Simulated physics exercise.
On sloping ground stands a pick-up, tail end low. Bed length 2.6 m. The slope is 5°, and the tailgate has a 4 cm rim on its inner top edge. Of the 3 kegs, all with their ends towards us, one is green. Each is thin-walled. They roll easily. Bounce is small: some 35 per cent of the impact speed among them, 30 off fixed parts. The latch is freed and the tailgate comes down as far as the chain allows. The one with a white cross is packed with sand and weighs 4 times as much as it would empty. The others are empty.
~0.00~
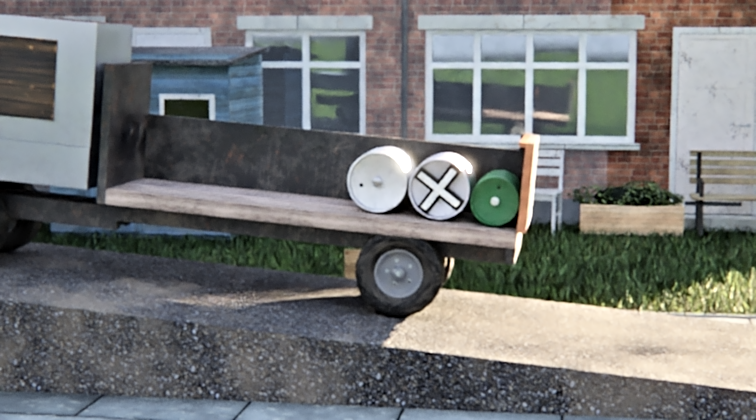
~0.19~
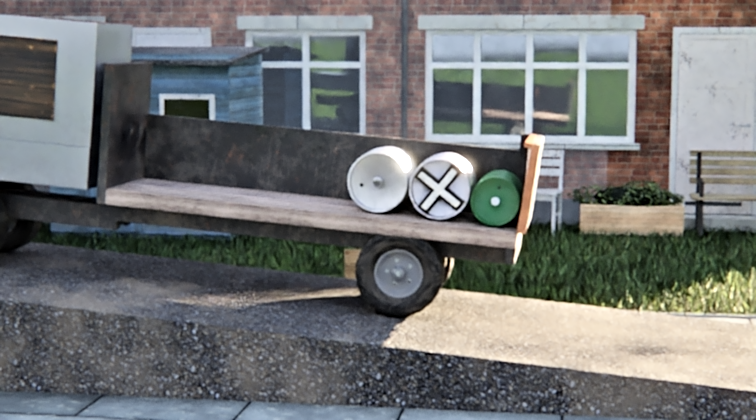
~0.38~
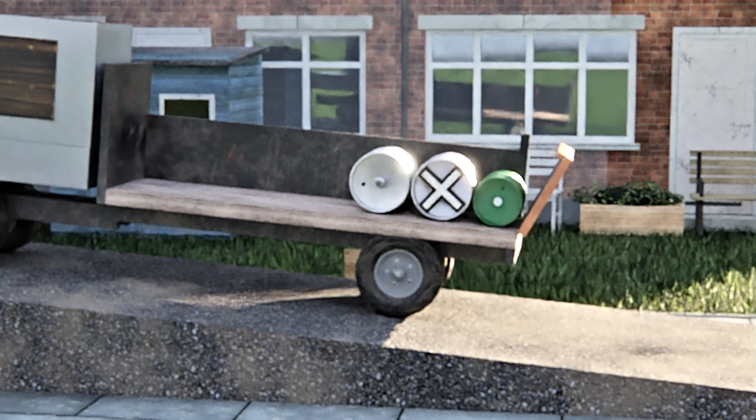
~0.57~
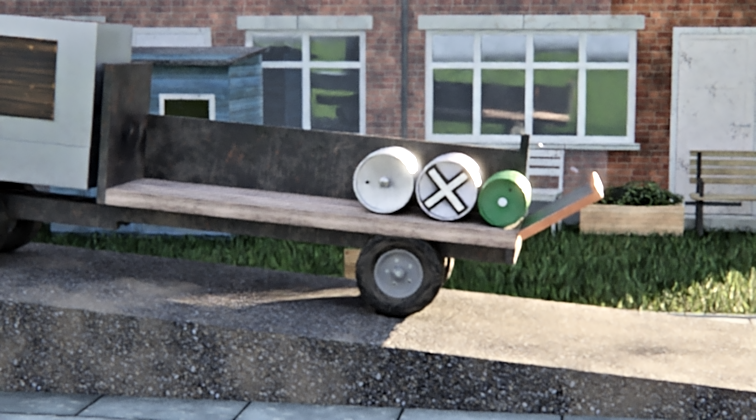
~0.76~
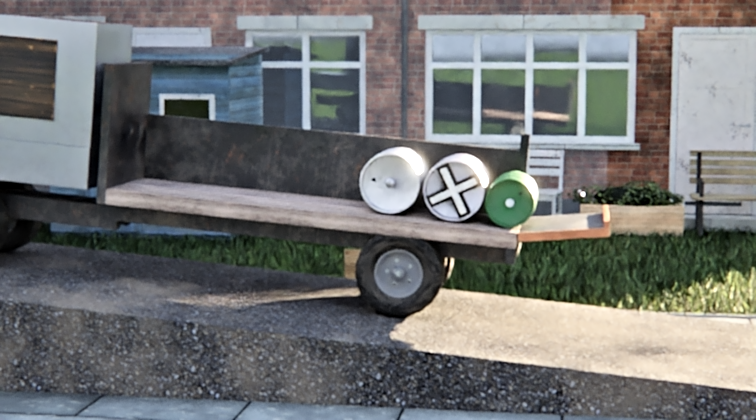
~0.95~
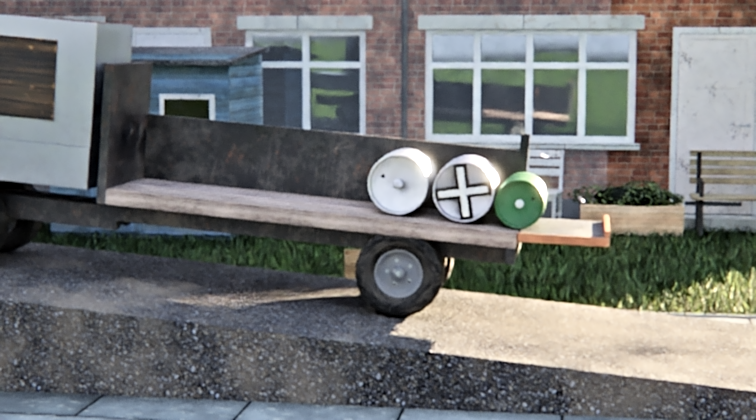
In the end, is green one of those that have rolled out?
The green keg rolls out.
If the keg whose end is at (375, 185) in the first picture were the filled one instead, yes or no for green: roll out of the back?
In that case green yes.
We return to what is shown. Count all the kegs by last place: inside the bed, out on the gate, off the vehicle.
In that order: 1, 1, 1.
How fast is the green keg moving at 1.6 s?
About 0.6 m/s.
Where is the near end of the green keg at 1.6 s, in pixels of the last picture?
Near (569, 207).
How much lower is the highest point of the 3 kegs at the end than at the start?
About 10 cm.
Then, 1.6 s in, green is on the gate, 30 cm past the hinge, rolling right; 0 out so far.
Then, 2.4 s in, green is dropping off the gate; 1 out so far.
In the end (5.5 s), green is out on the ground; 1 out so far.
